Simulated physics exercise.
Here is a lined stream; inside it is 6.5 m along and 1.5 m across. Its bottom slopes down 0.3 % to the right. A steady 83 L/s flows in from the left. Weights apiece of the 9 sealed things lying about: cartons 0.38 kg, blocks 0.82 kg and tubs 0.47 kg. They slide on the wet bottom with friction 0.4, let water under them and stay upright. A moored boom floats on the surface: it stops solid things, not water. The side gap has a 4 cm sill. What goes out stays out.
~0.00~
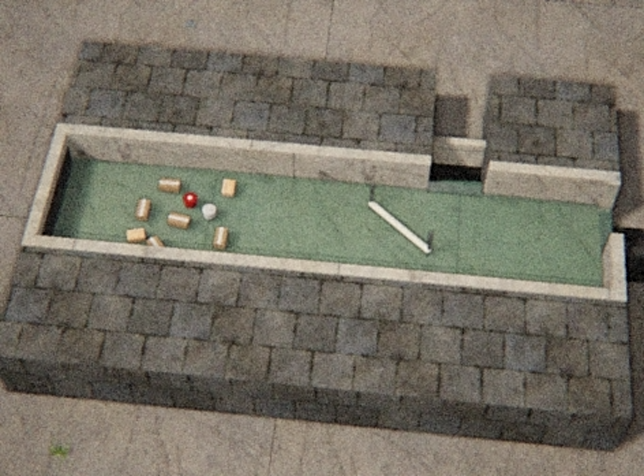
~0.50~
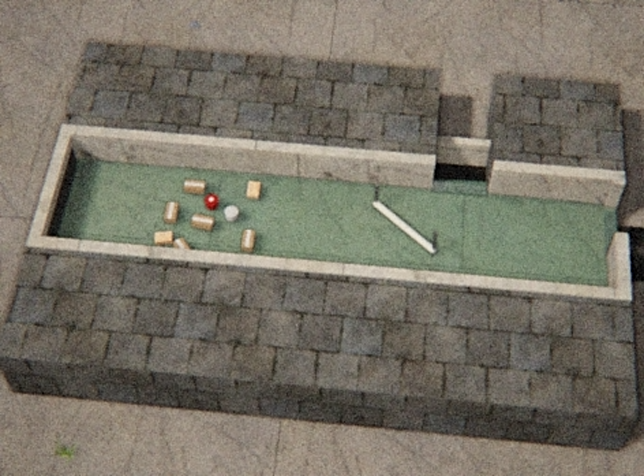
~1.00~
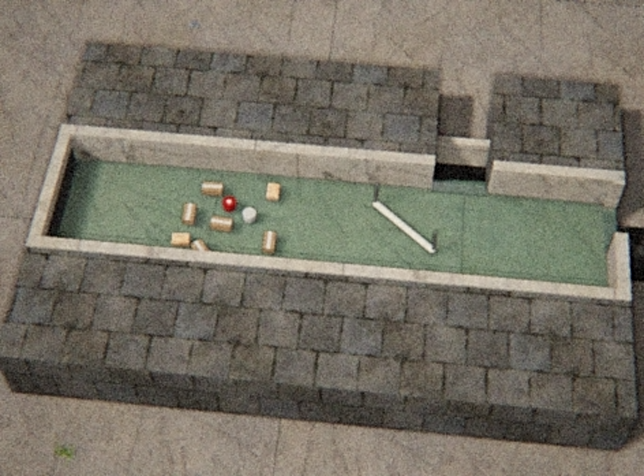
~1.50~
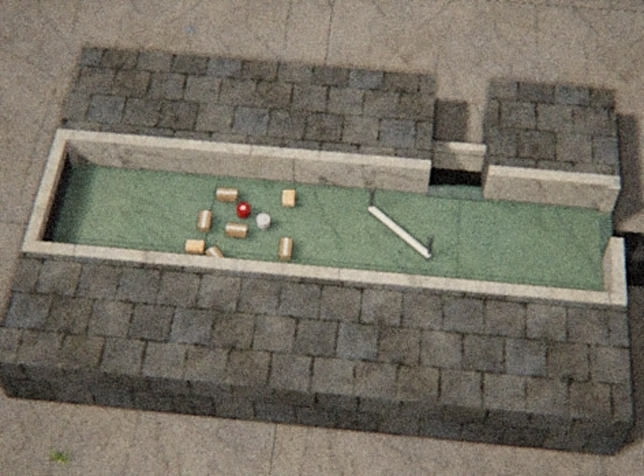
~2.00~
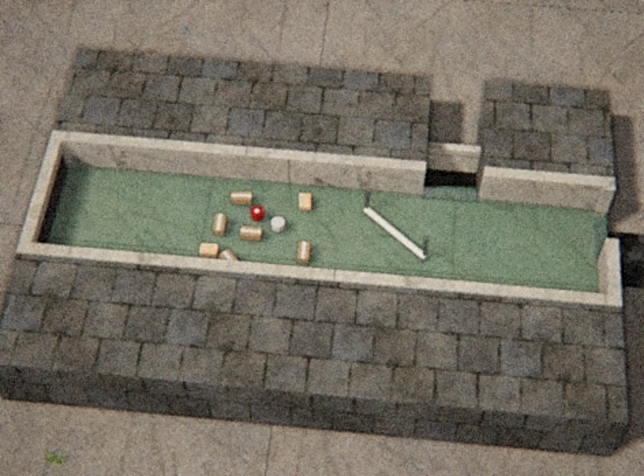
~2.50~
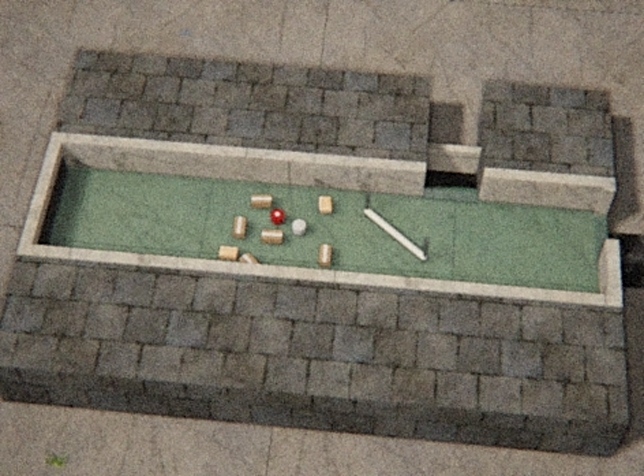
A loose cluster of small tan blocks, with one red and one whitish piece among them, drifts slowly to the right along a green-tinted channel. The channel, edged in pale stone between dark paved banks, is seen from high above, with a gap in the far bank and a white bar slanting across the water at right. The pieces keep their spacing as they near the motionless bar, while the view shifts very slightly.
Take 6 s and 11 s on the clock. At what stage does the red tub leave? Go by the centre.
Expect it after the second time or never.
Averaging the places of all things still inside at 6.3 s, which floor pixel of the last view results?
Around (400, 256).
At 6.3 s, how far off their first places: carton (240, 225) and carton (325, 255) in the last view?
In turn: 300 cm, 300 cm.
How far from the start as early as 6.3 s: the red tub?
Roughly 250 cm by then.
After 3.5 s the red tub is near (317, 218), 1.6 m from its start, afloat; 0 of 9 are out; 9 afloat.
After 6.3 s the red tub is near (397, 241), 2.6 m from its start, afloat; 0 of 9 are out; 9 afloat.
After 10.0 s the red tub is near (465, 272), 3.4 m from its start, afloat; 1 of 9 are out; 8 afloat.
After 14.0 s the red tub is near (549, 271), 4.4 m from its start, afloat; 3 of 9 are out; 6 afloat.
